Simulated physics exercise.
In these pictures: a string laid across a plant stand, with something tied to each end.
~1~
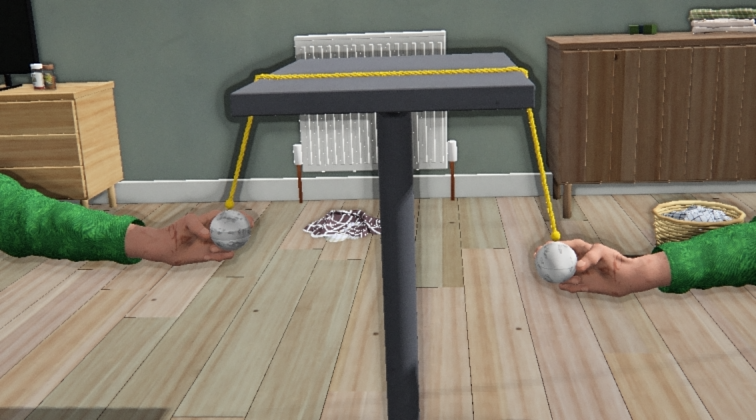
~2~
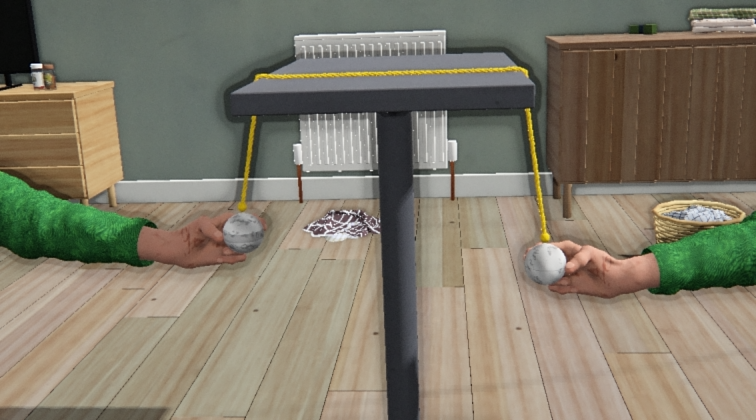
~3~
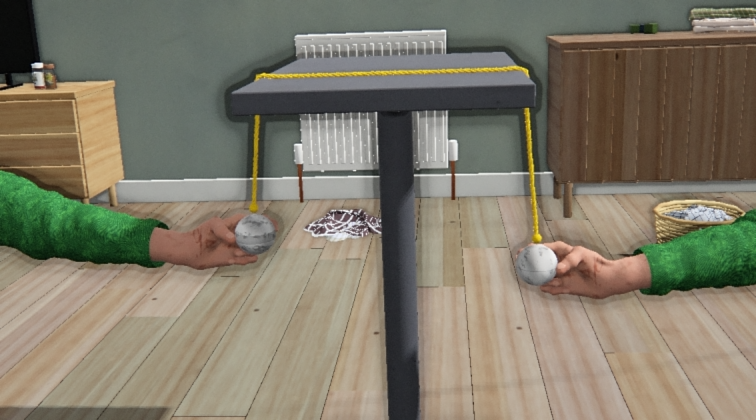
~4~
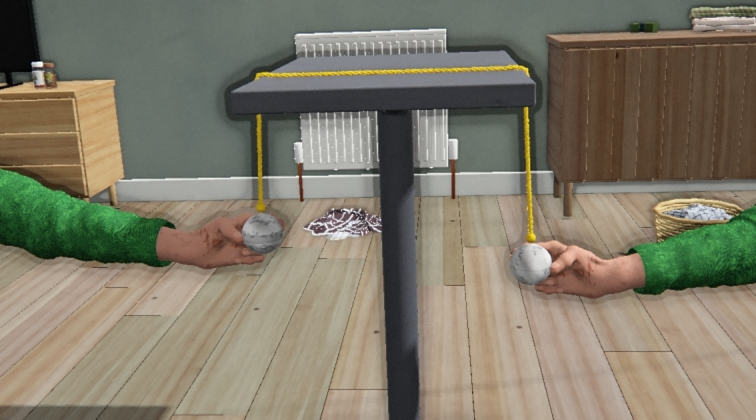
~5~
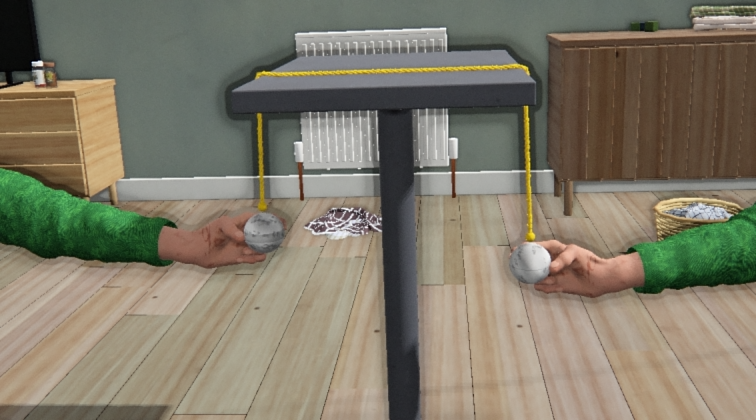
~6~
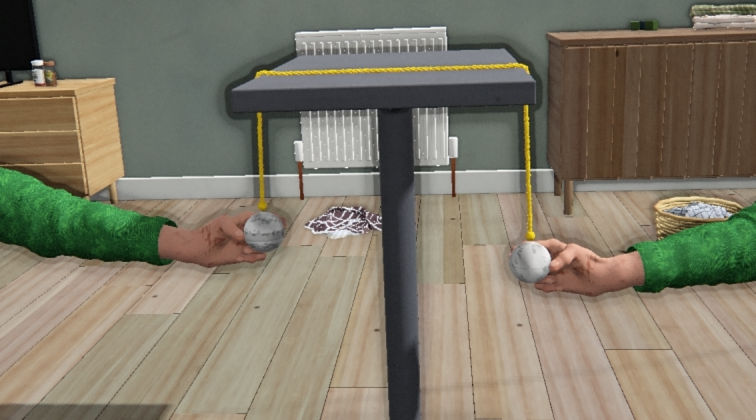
In the video, two green-sleeved hands hold grey-white balls tied to the ends of a yellow string laid across a dark stand, move them slightly inward toward each other, and then keep them nearly still.
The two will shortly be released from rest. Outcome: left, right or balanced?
I expect it will not budge once they let go.
Then, 0.40 s later than the last view, left ball where it was near (272, 232); right ball where it was near (521, 263).
Then, 1.00 s later than the last view, left ball where it was near (265, 232); right ball where it was near (529, 263).
Then, 1.52 s later than the last view, left ball where it was near (273, 232); right ball where it was near (518, 263).
Finally, left ball where it was near (265, 232); right ball where it was near (524, 263). The string keeps its balance.
